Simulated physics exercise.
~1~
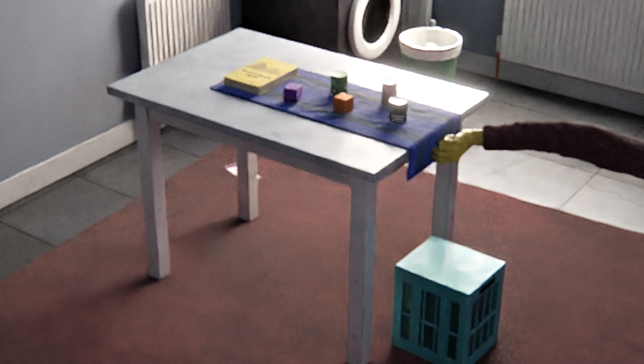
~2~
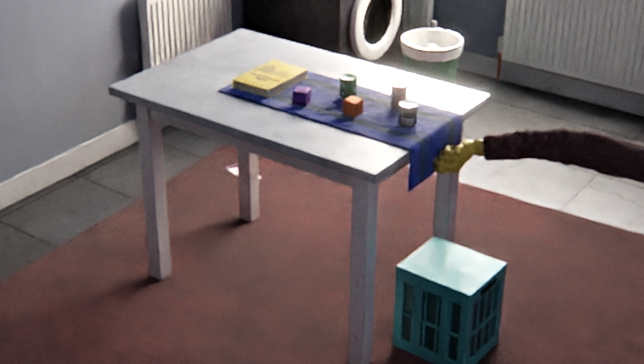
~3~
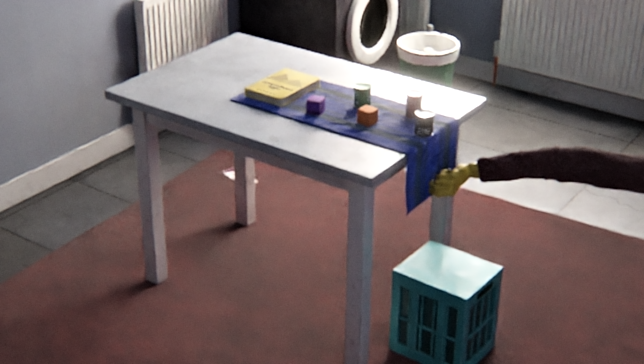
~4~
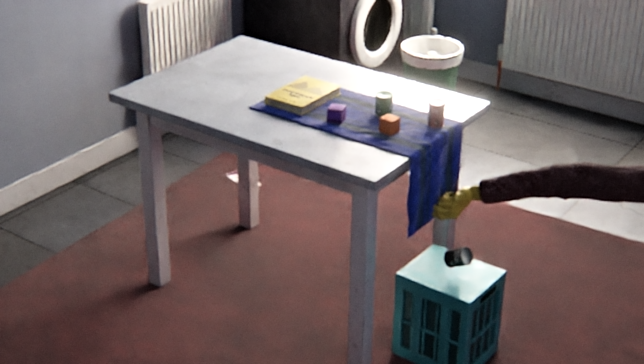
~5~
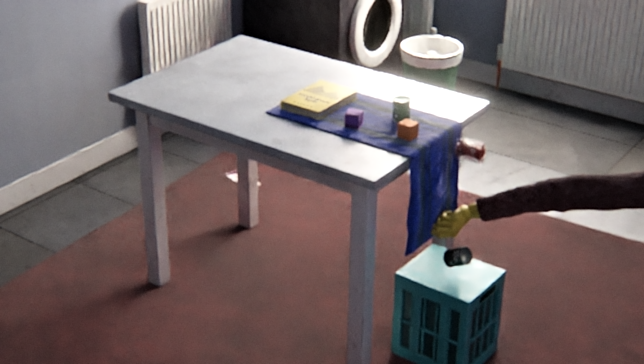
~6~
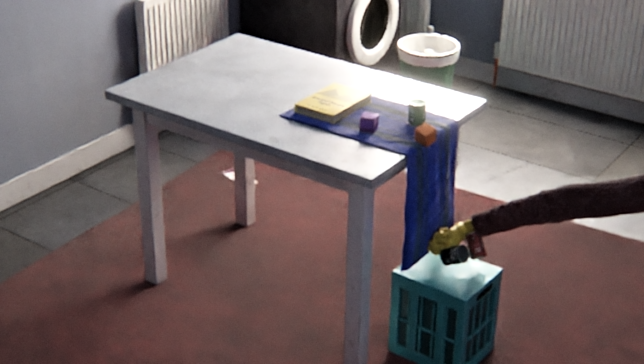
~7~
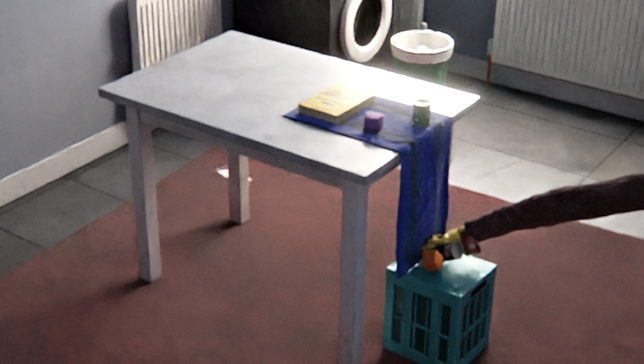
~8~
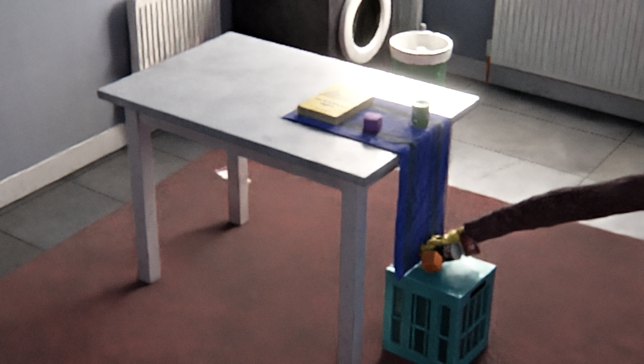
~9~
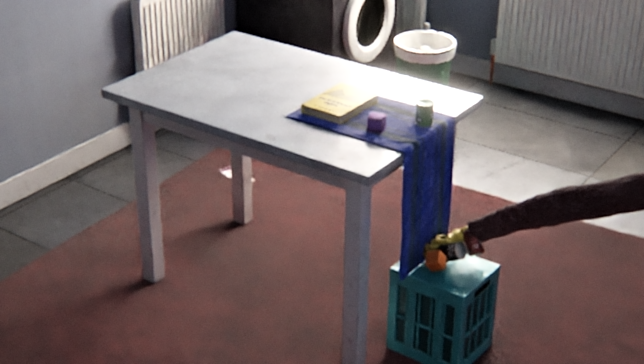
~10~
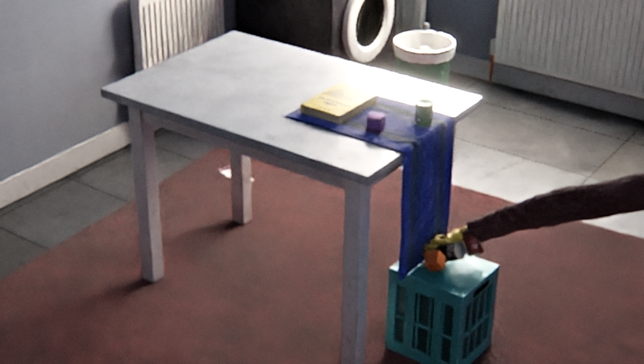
Room with radiators, a hand pulling a blue scarf down a table end onto a crate, three small items falling, three remaining.
